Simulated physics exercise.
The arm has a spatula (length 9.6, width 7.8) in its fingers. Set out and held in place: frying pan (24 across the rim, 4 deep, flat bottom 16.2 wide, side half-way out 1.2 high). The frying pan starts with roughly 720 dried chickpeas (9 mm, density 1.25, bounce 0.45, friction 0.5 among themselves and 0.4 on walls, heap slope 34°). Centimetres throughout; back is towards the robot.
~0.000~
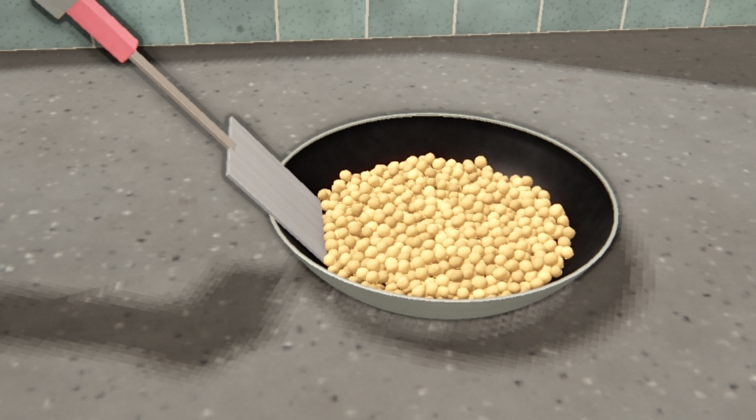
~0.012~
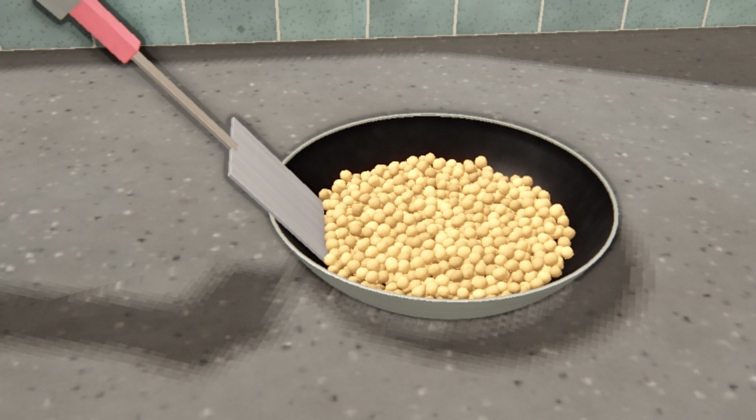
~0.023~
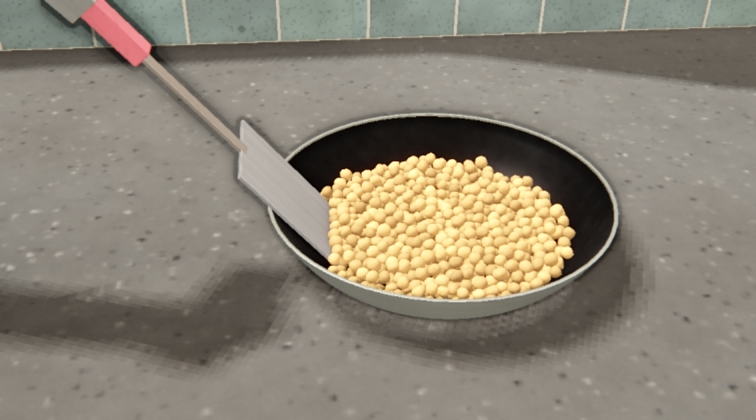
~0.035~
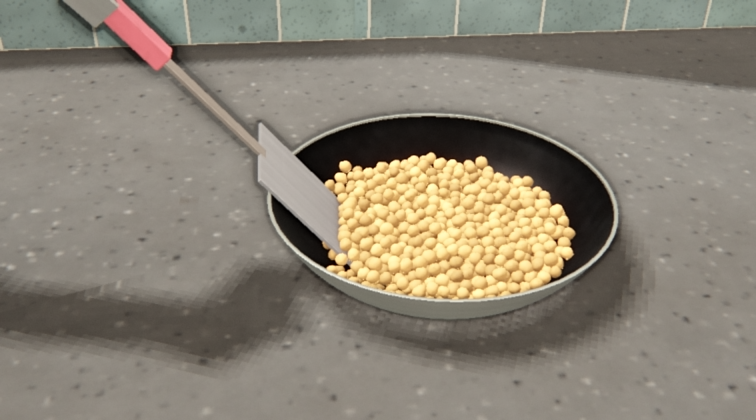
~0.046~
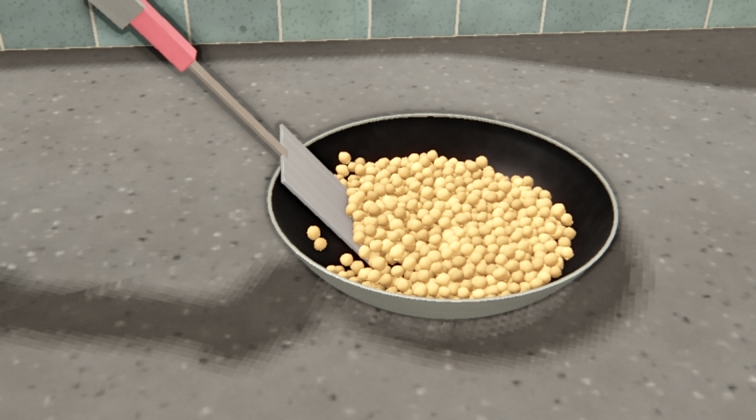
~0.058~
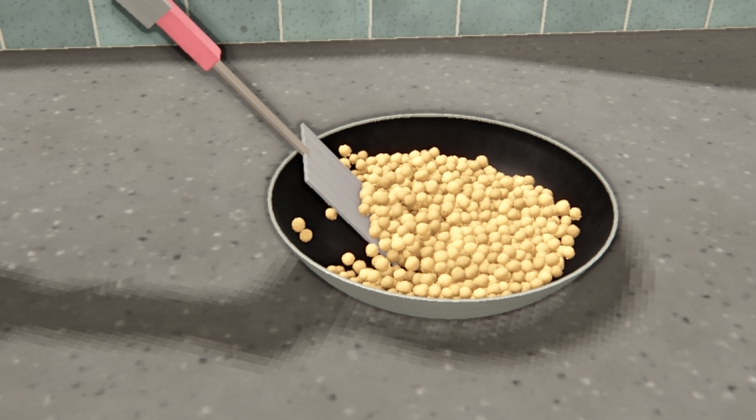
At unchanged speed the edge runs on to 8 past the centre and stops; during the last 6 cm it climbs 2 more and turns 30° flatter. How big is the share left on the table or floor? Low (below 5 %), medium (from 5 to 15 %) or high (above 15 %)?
Answer: High; above 15 % of the dried chickpeas finish on the table or floor.
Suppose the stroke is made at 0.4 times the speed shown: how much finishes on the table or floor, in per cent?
About 5 per cent.
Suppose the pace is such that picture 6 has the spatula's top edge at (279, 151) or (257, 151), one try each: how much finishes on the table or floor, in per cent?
About 15 and 0 per cent.
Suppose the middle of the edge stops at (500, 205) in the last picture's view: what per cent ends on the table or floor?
About 5 per cent.
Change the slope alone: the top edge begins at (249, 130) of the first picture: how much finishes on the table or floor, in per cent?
Some 25 per cent.
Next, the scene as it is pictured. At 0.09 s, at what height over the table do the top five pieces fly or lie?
Some 7 cm.
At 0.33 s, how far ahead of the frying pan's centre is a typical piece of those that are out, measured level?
Some 18 cm.
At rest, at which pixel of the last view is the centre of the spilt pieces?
At about (722, 226).
After 0.09 s, sloping 51°, highest piece 7 above the table; 715 in the frying pan.
After 0.11 s, sloping 42°, highest piece 10 above the table; 712 in the frying pan, 3 on the blade or in flight.
After 0.33 s, sloping 21°, highest piece 10 above the table; 561 in the frying pan, 133 on the table or floor, 21 on the blade or in flight.
After 1.38 s, sloping 21°, highest piece 4 above the table; 561 in the frying pan, 154 on the table or floor.
At rest, 561 in the frying pan, 154 on the table or floor. That is 22 % on the table or floor.
